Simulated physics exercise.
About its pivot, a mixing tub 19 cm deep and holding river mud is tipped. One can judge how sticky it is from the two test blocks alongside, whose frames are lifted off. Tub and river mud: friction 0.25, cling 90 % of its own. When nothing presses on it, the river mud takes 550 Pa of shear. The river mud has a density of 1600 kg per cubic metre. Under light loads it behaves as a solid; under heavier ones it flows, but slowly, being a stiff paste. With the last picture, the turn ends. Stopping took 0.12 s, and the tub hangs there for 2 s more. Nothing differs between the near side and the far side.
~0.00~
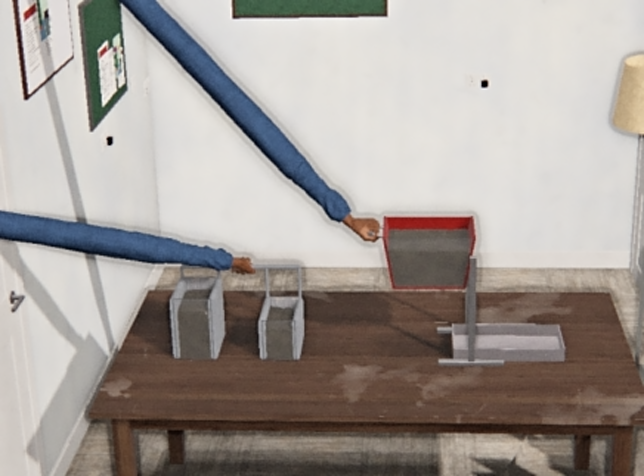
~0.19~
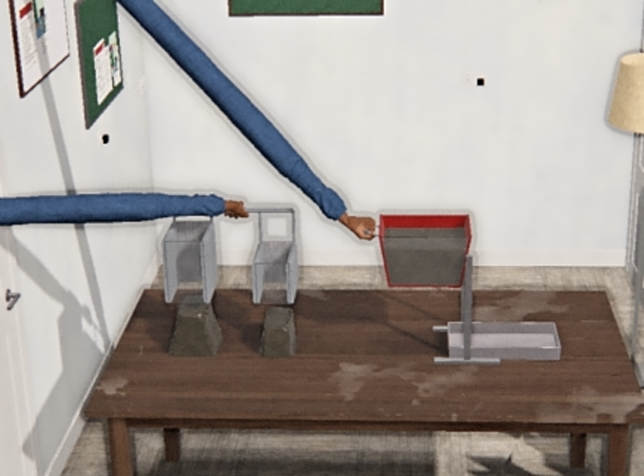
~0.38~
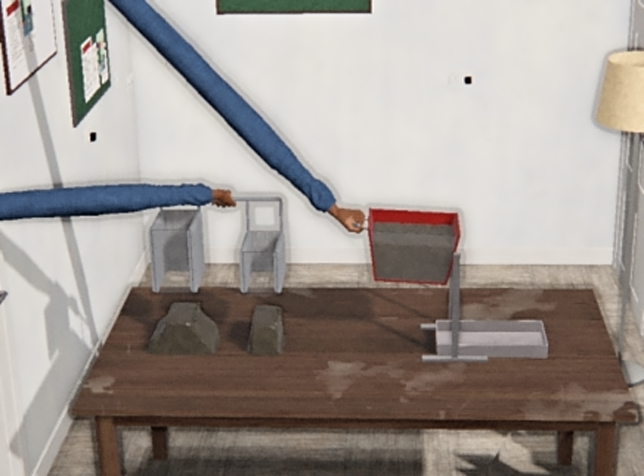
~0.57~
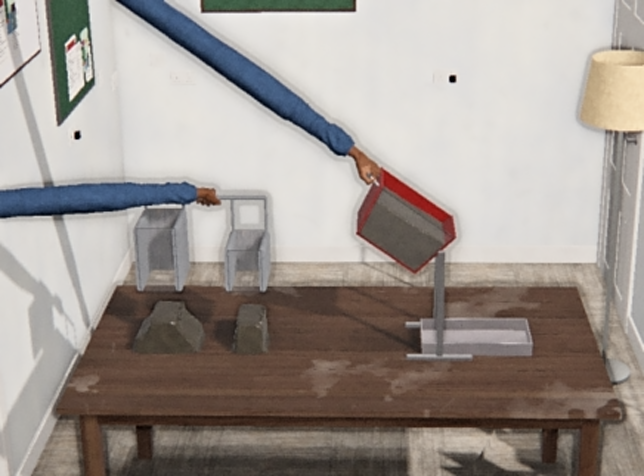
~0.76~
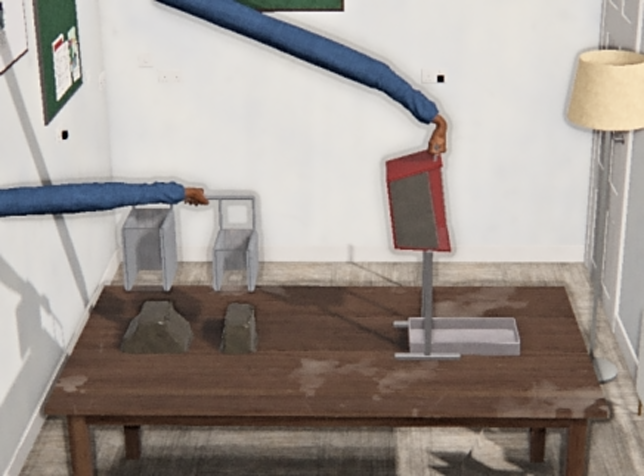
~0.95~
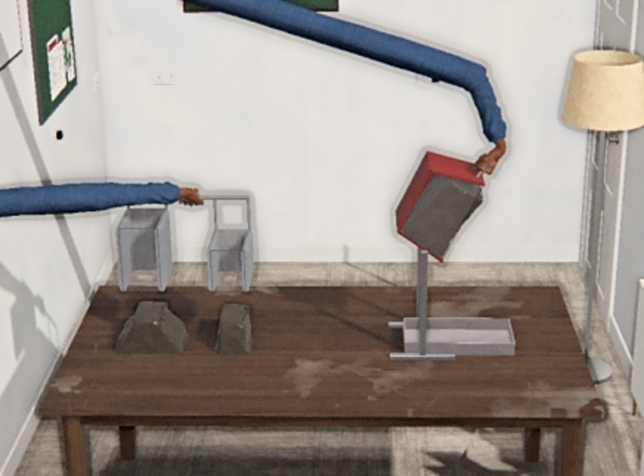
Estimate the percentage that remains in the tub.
Something like 0 % remains.
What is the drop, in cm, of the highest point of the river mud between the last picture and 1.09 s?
Some 18 cm.
After 1.09 s, the tub is at 116 degrees and holds 18 %.
After 1.26 s, the tub is at 116 degrees and holds 0 %.
After 1.43 s, the tub is at 116 degrees and holds 0 %.
After 1.60 s, the tub is at 116 degrees and holds 0 %.
After 2.95 s, at the end, the tub is at 116 degrees and holds 0 %.
